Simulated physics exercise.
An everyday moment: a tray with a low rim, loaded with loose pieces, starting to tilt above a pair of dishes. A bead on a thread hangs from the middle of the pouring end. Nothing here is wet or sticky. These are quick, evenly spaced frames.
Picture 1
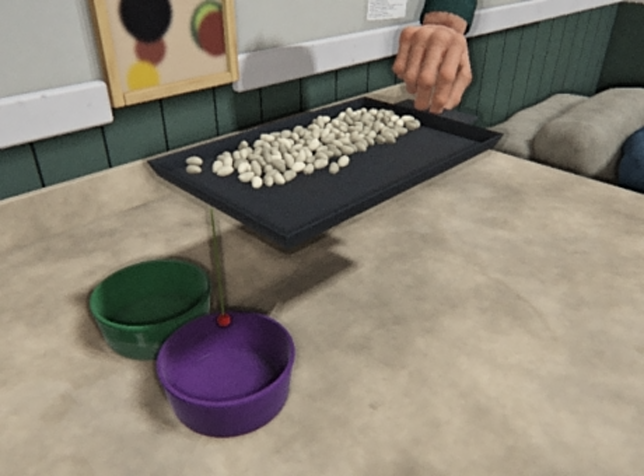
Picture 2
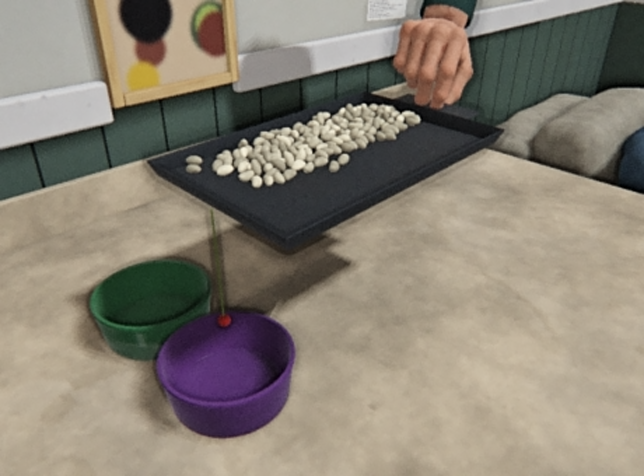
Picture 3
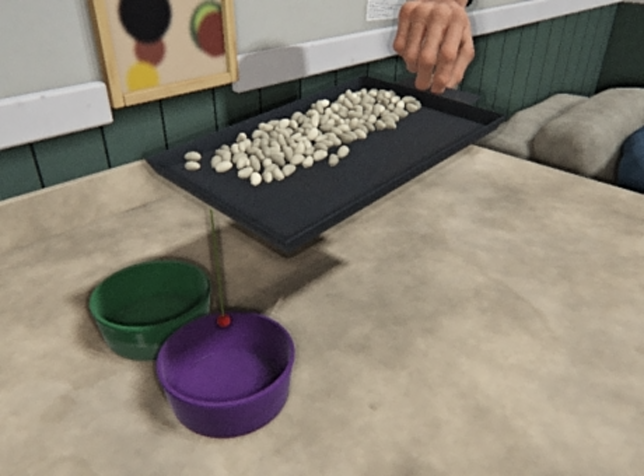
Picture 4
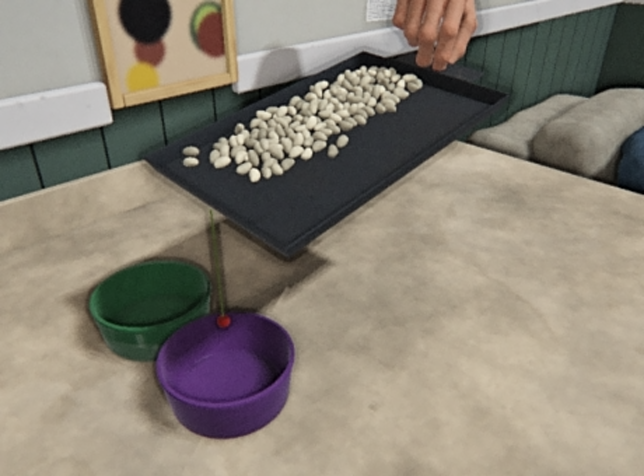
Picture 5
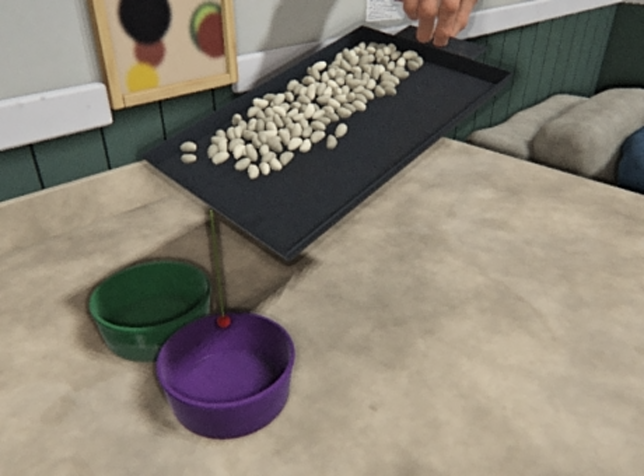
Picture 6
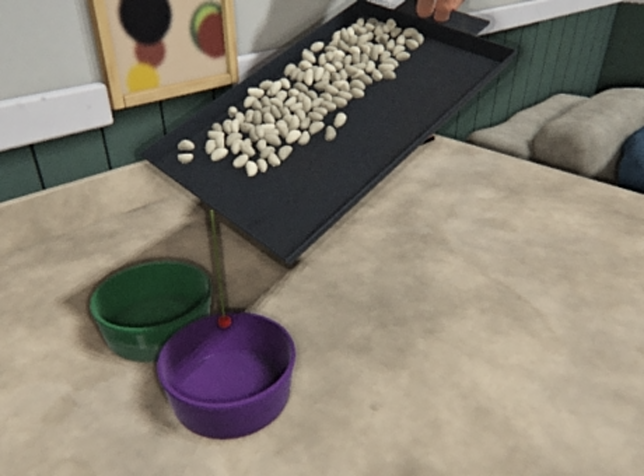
A dark tray of white beans tilts toward its right front corner as a hand raises the far end.
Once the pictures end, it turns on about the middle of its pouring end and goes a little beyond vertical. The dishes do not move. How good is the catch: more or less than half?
The two hold under half of the load.
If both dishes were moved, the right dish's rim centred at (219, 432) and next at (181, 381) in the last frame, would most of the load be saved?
The first try: The larger part. The second: Below a half.
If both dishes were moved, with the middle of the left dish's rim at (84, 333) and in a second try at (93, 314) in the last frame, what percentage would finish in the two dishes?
About 20 and 20 per cent.
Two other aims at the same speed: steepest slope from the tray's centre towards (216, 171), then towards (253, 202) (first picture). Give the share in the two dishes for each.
Roughly 90 per cent, and 20 per cent.
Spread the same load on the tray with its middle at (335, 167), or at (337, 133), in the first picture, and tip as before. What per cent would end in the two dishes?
First some 30, then 20 per cent.
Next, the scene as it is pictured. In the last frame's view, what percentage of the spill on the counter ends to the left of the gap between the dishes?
It comes to 40 per cent or so.
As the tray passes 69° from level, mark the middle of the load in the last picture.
Roughly at (250, 279).
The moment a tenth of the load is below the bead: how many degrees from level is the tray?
Near 70 degrees.
Just after the last frame, tray tipped steeply; roughly half on the tray; just a few in the right dish; about a tenth outside both; roughly half in the air.
A moment on, tray tipped past a quarter turn; roughly a quarter in the right dish; the larger part outside both.
Further on, tray tipped past a quarter turn; roughly a quarter in the right dish; the larger part outside both.
When it is over, tray tipped past a quarter turn; roughly a quarter in the right dish; not one in the left dish; the larger part outside both.
